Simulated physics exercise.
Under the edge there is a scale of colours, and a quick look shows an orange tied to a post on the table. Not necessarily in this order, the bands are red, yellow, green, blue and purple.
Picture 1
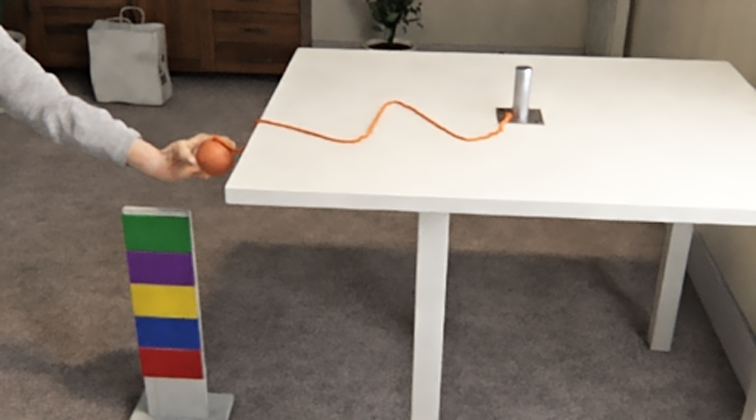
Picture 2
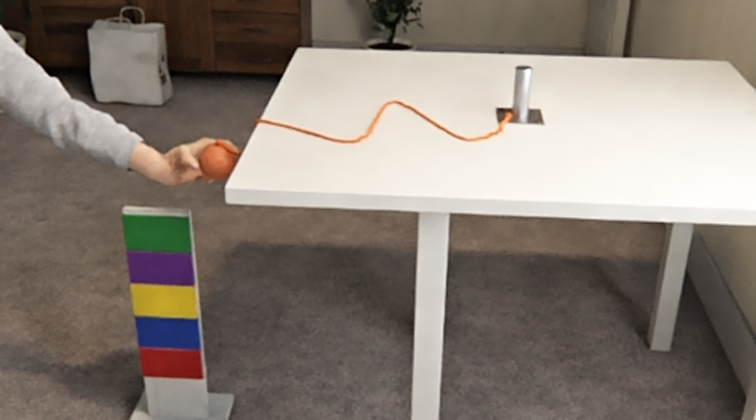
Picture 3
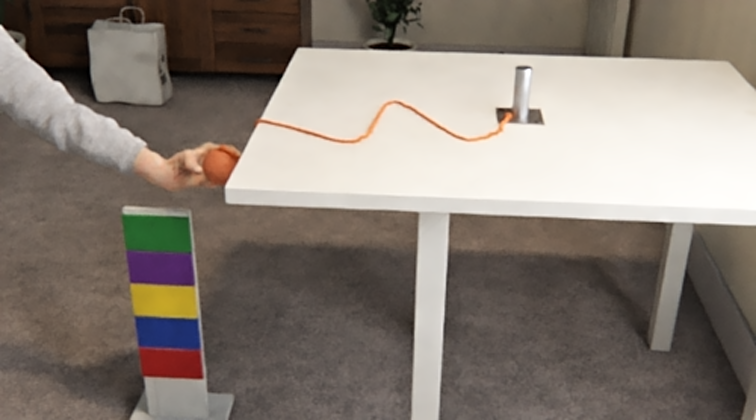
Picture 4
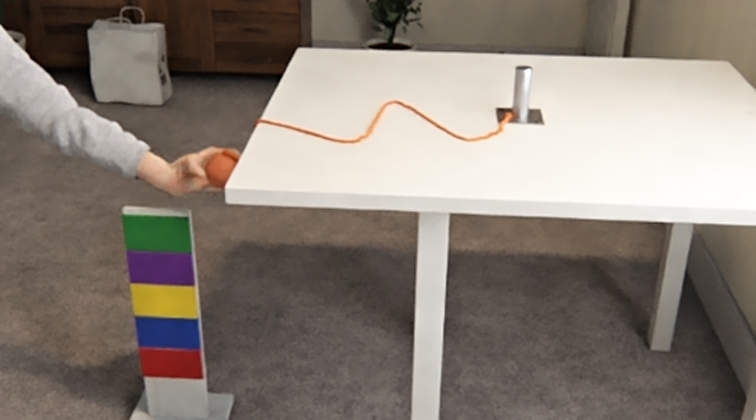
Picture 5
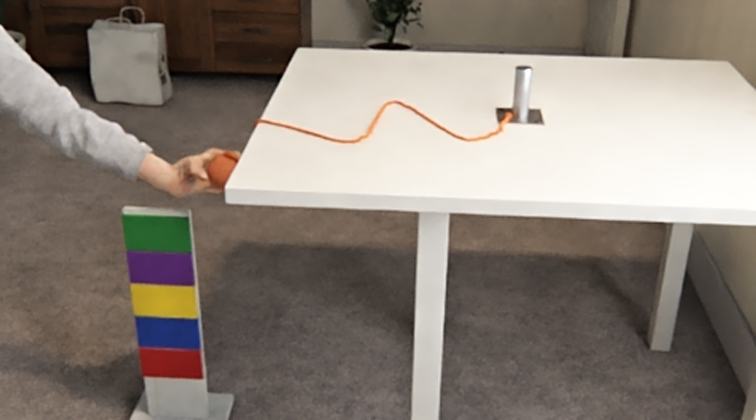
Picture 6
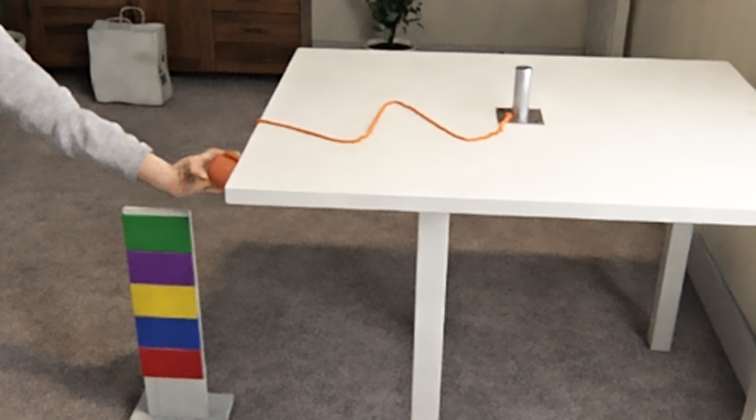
A hand holds an orange tied to a shoelace and moves it slightly toward the table edge.
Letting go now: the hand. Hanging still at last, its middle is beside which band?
Its middle is beside red.
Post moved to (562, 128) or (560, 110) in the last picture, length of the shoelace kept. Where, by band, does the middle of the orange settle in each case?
Going case by case, it's blue and then blue.
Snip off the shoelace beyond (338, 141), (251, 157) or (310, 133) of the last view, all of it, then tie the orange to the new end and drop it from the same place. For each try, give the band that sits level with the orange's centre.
For the first: Green; for the second: Blue; for the third: Purple.
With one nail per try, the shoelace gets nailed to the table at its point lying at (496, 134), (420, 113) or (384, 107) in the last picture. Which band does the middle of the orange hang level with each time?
Each in turn comes out as blue, yellow, purple.
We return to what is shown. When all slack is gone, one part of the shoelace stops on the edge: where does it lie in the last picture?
It's the one at (382, 110).
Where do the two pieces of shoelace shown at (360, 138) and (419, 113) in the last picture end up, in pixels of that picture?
First: (265, 199). Second: (330, 116).
Soon after, orange near (279, 329); level with blue.
After that, orange near (281, 367); level with red.
In the end, orange near (280, 367); level with red. The shoelace holds its middle at red.
